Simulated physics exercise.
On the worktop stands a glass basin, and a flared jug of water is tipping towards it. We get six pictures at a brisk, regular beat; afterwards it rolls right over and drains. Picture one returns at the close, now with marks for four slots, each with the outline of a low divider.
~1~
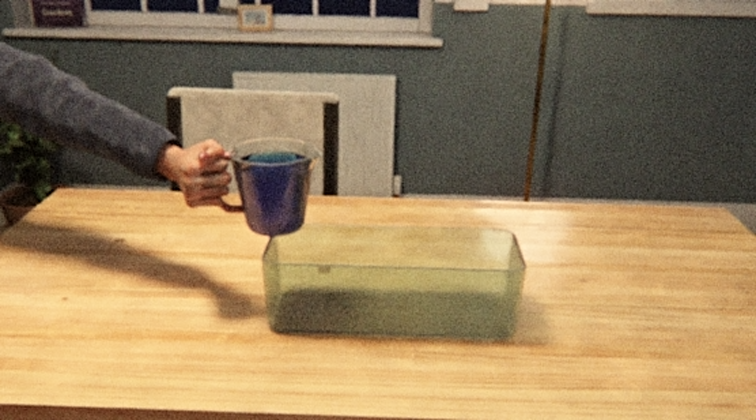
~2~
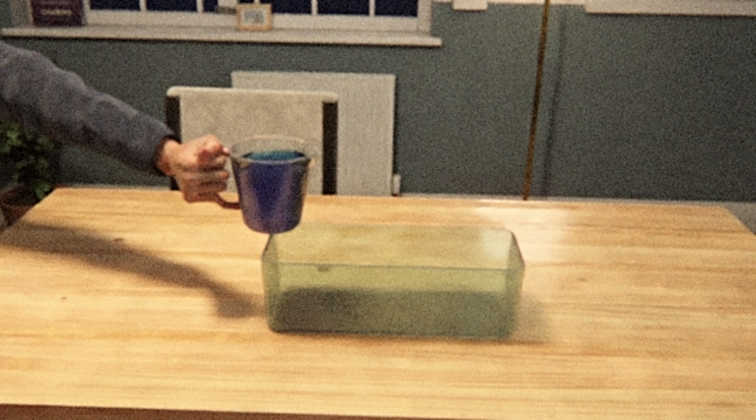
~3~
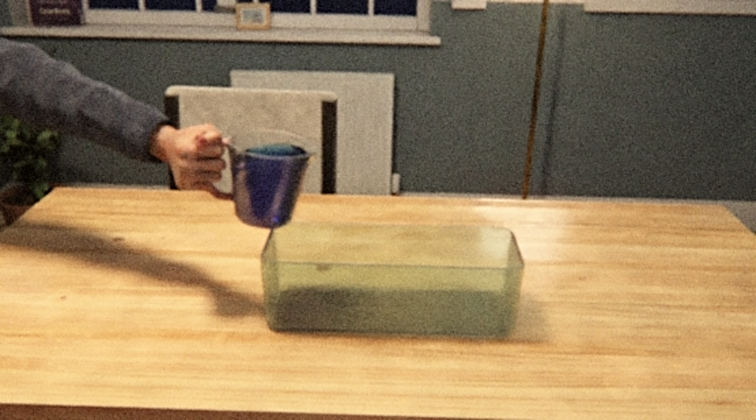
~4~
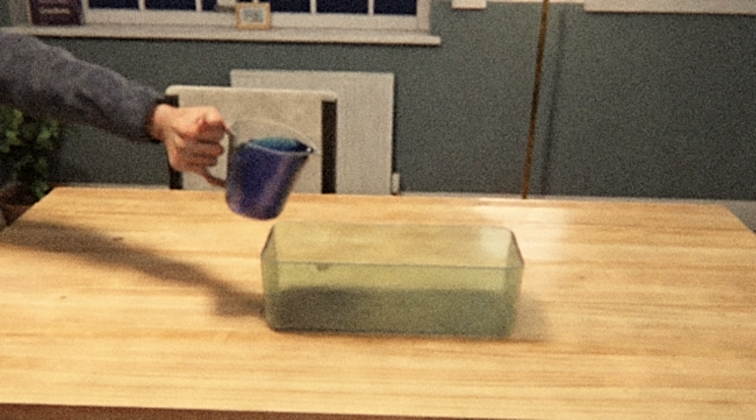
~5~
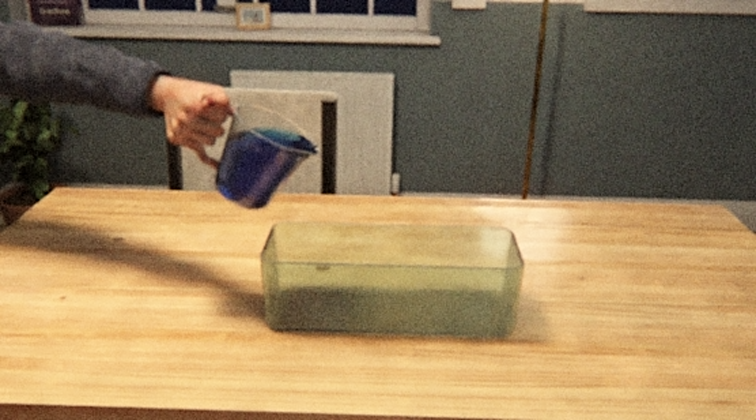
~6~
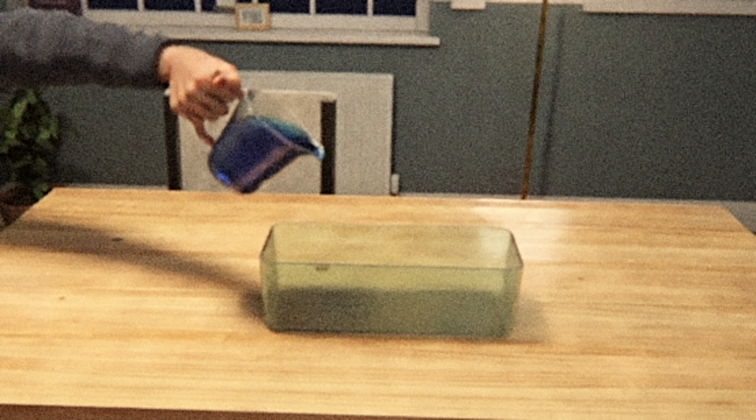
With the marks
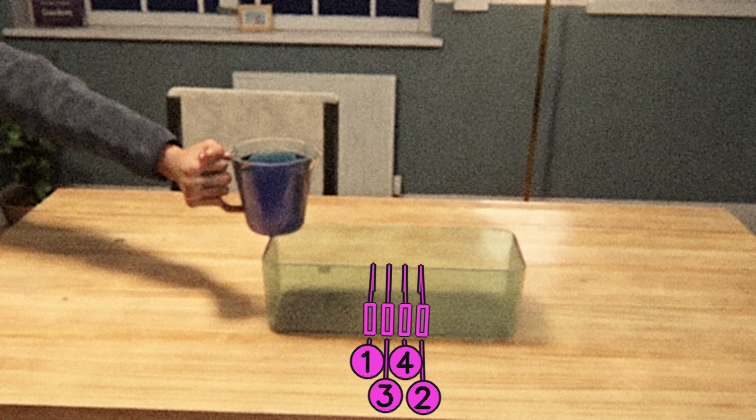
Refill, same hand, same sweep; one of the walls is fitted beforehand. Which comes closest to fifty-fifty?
I would pick place 4.
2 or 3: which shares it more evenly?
That is place 3.
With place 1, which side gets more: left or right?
The right side.
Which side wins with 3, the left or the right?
The right one.
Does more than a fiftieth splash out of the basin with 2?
Yes.
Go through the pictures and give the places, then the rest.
In the first picture, upright, lip at (321, 154); basin from (268, 327) to (515, 335); nothing has left yet.
In the second picture, upright, lip at (320, 153); nothing has left yet.
In the third picture, tipped about 8°, lip at (319, 153); nothing has left yet.
In the fourth picture, tipped about 16°, lip at (318, 152); nothing has left yet.
In the fifth picture, tipped about 28°, lip at (318, 152); water is over the lip, down to (318, 152).
In the sixth picture, tipped about 41°, lip at (316, 152); water is over the lip, down to (320, 156).
On the marked copy, 1 at (369, 339); 2 at (421, 341); 3 at (386, 339); 4 at (404, 340).
With 1, about 10 % ends left of the wall and 85 % right of it; 5 % is lost outside.
With 2, about 83 % ends left of the wall and 4 % right of it; 13 % is lost outside.
With 3, about 19 % ends left of the wall and 76 % right of it; 6 % is lost outside.
With 4, about 56 % ends left of the wall and 41 % right of it; 3 % is lost outside.
